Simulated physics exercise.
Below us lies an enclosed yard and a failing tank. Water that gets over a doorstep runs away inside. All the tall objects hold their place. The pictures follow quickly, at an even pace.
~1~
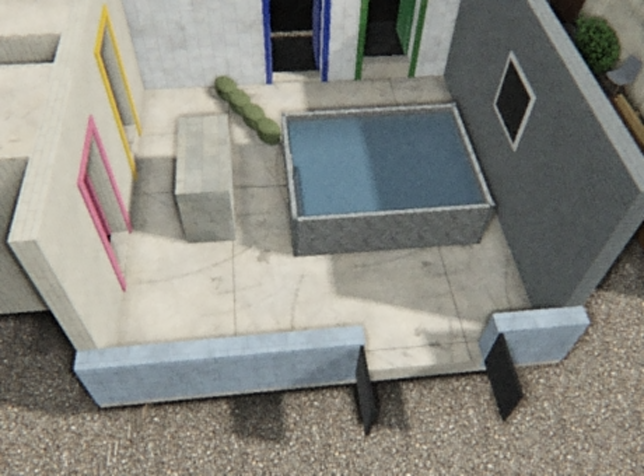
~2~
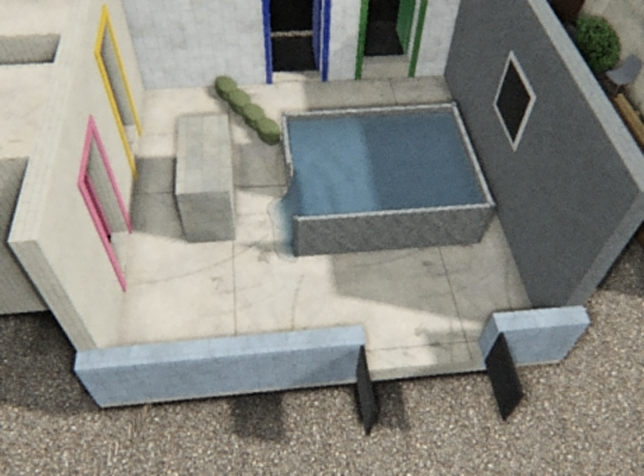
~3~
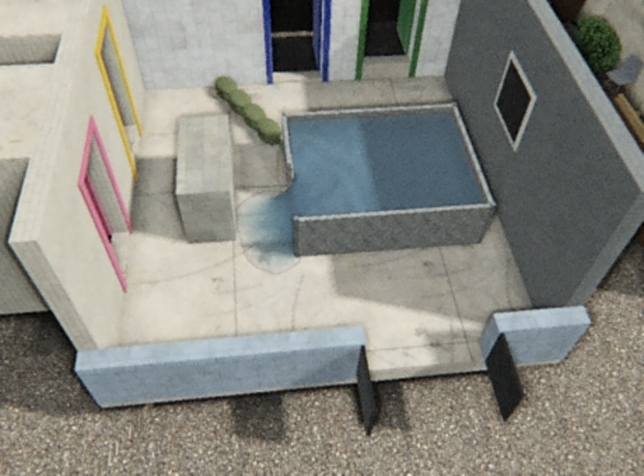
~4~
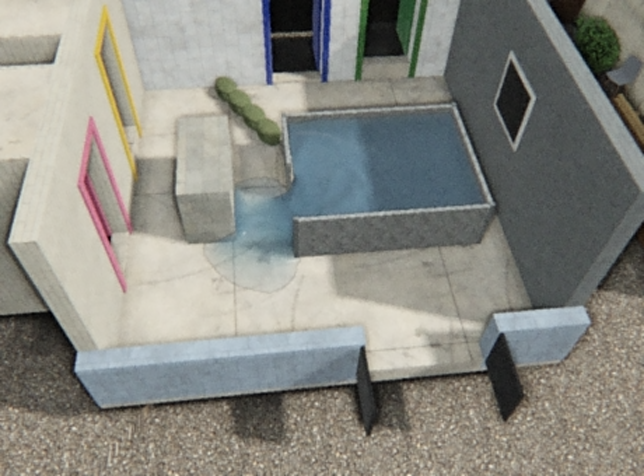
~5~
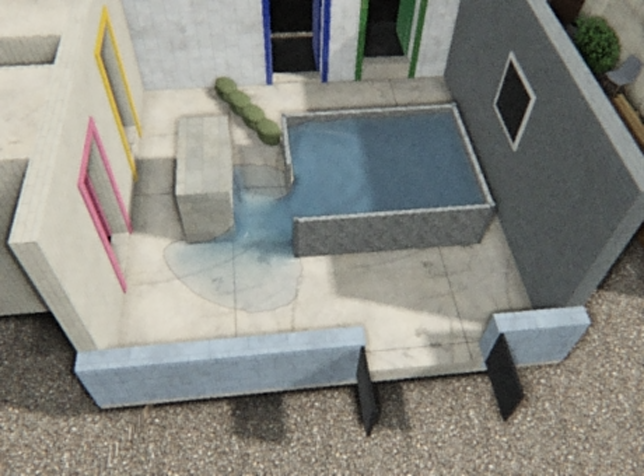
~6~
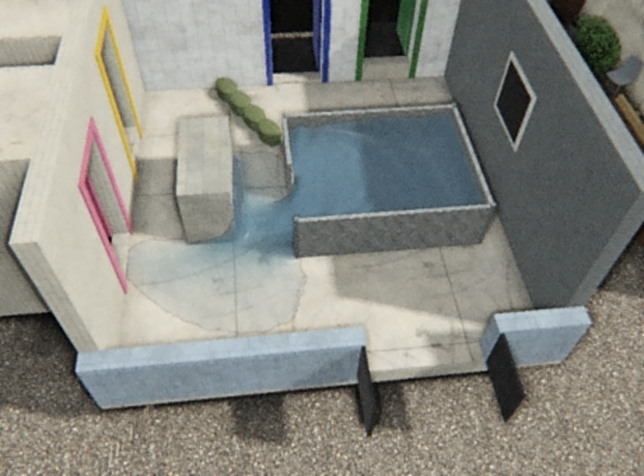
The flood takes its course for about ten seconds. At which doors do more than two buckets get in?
One by one: The green door admits no more than that; the yellow door admits no more than that; the pink door lets in a lot; the blue door admits no more than that.
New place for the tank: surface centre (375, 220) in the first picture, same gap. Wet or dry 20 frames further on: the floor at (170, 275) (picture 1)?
Answer: Covered.
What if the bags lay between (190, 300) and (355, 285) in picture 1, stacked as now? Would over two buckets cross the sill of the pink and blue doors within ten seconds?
In short: The pink door passes that mark; the blue door is over.
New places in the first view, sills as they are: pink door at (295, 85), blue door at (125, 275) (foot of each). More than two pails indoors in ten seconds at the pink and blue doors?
My reading: Pink door holds, blue door floods.
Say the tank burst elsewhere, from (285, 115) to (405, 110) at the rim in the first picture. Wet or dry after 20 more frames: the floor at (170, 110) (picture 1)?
There: Awash.
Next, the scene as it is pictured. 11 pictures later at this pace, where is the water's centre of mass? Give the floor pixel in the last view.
At about (322, 212).
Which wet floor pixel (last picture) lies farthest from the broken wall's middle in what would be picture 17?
Roughly at (146, 91).
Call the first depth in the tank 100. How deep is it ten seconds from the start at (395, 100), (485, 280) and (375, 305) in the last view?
In that order: 12, 16 and 6 per cent.
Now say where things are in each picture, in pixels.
The first frame shows still water in the tank at (381, 161).
In the second frame, the front is at (285, 257), out from the gap at (295, 216).
In the third frame, water pours out at (295, 217) and has run to (245, 206).
In the fourth frame, the front is at (210, 253), out from the gap at (295, 218).
In the fifth frame, the front is at (171, 259), out from the gap at (295, 218).
In the sixth frame, water pours out at (295, 218) and has run to (129, 263).
A moment on, water covers 30 % of the floor; the green door not reached, the yellow door not reached, the pink door over two buckets in, the blue door not reached.
Next, water covers 40 % of the floor; the green door not reached, the yellow door not reached, the pink door far over two buckets in, the blue door not reached.
Then, water covers 75 % of the floor; the green door wet at the sill, nothing in, the yellow door wet at the sill, nothing in, the pink door far over two buckets in, the blue door wet at the sill, nothing in.
Later, water covers 90 % of the floor; the green door wet at the sill, nothing in, the yellow door wet at the sill, nothing in, the pink door far over two buckets in, the blue door wet at the sill, nothing in.
In the end, water covers 95 % of the floor; the green door wet at the sill, nothing in, the yellow door wet at the sill, nothing in, the pink door far over two buckets in, the blue door wet at the sill, nothing in.
